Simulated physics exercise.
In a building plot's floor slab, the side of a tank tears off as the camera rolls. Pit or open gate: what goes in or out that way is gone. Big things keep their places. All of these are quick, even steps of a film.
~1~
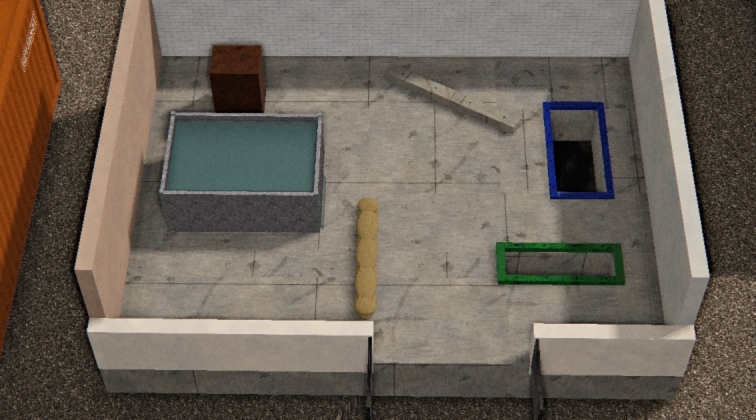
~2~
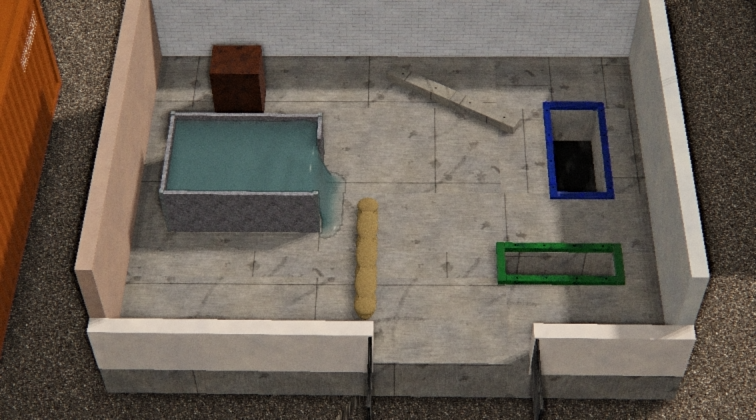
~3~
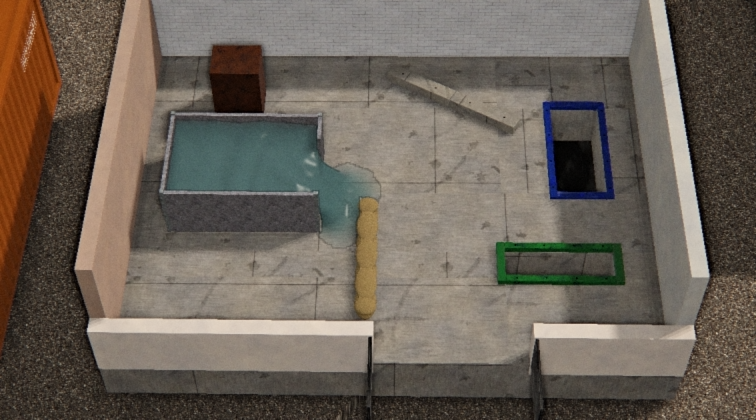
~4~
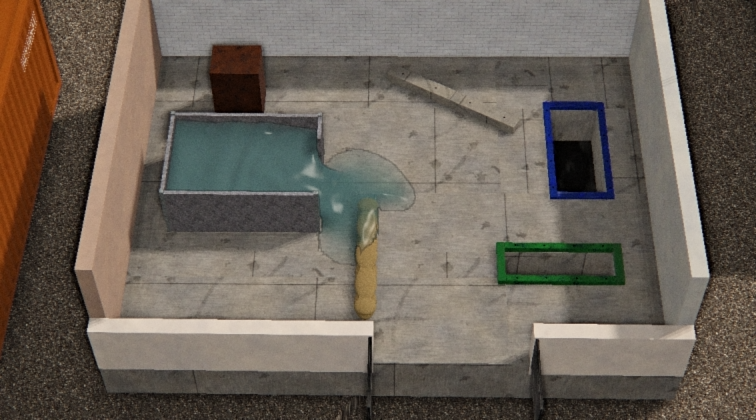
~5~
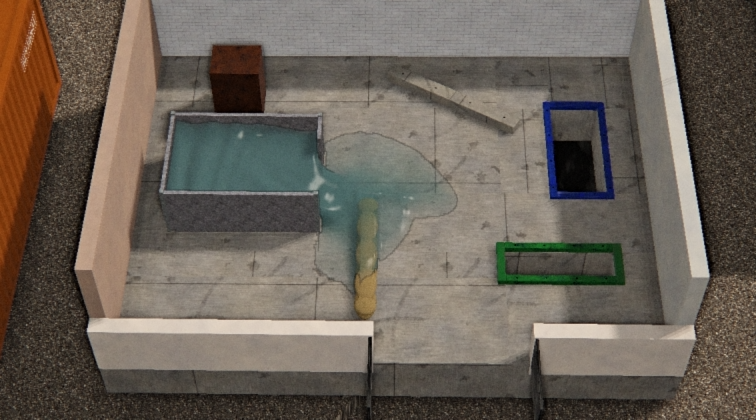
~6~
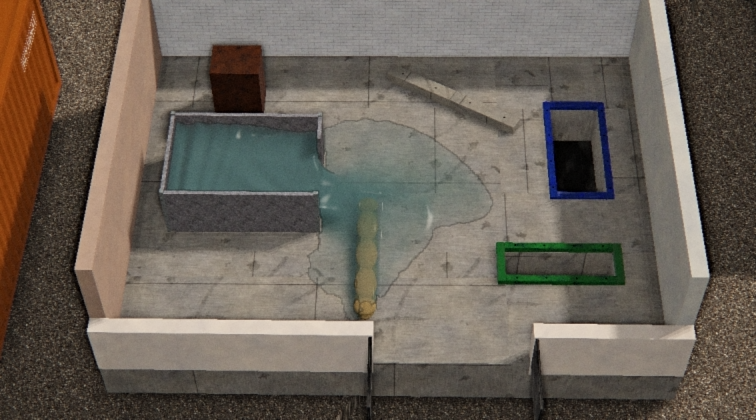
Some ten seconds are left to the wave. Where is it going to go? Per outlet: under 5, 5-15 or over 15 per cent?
Outcome: Gate: Five per cent up to fifteen; blue pit: Greater than fifteen per cent; green pit: Smaller than five per cent.
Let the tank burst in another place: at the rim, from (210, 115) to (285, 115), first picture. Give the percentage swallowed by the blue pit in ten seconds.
Share recorded - blue: 8 %.
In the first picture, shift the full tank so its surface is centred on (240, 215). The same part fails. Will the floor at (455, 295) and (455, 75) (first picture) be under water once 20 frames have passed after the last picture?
One after the other, they come out submerged and spared.
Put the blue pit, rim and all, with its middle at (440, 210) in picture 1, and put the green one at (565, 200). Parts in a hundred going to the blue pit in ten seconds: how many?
Result - blue pit: 35 %.
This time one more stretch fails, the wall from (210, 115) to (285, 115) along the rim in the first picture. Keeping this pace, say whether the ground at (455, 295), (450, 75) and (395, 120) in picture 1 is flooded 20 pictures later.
Spot by spot: Unaffected, then soaked through, then soaked through.
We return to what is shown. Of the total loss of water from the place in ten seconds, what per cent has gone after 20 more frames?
Near 60 %.
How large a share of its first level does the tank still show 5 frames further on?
About 64 per cent.
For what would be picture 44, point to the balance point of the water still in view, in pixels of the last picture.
Point: (362, 207).
A moment on, water covers 35 % of the floor; the gate 0 %, the blue pit 1 %, the green pit 0 %.
Next, water covers 45 % of the floor; the gate 1 %, the blue pit 5 %, the green pit 1 %.
Then, water covers 60 % of the floor; the gate 5 %, the blue pit 13 %, the green pit 1 %.
Later, water covers 80 % of the floor; the gate 7 %, the blue pit 17 %, the green pit 1 %.
In the end, water covers 90 % of the floor; the gate 11 %, the blue pit 18 %, the green pit 1 %.
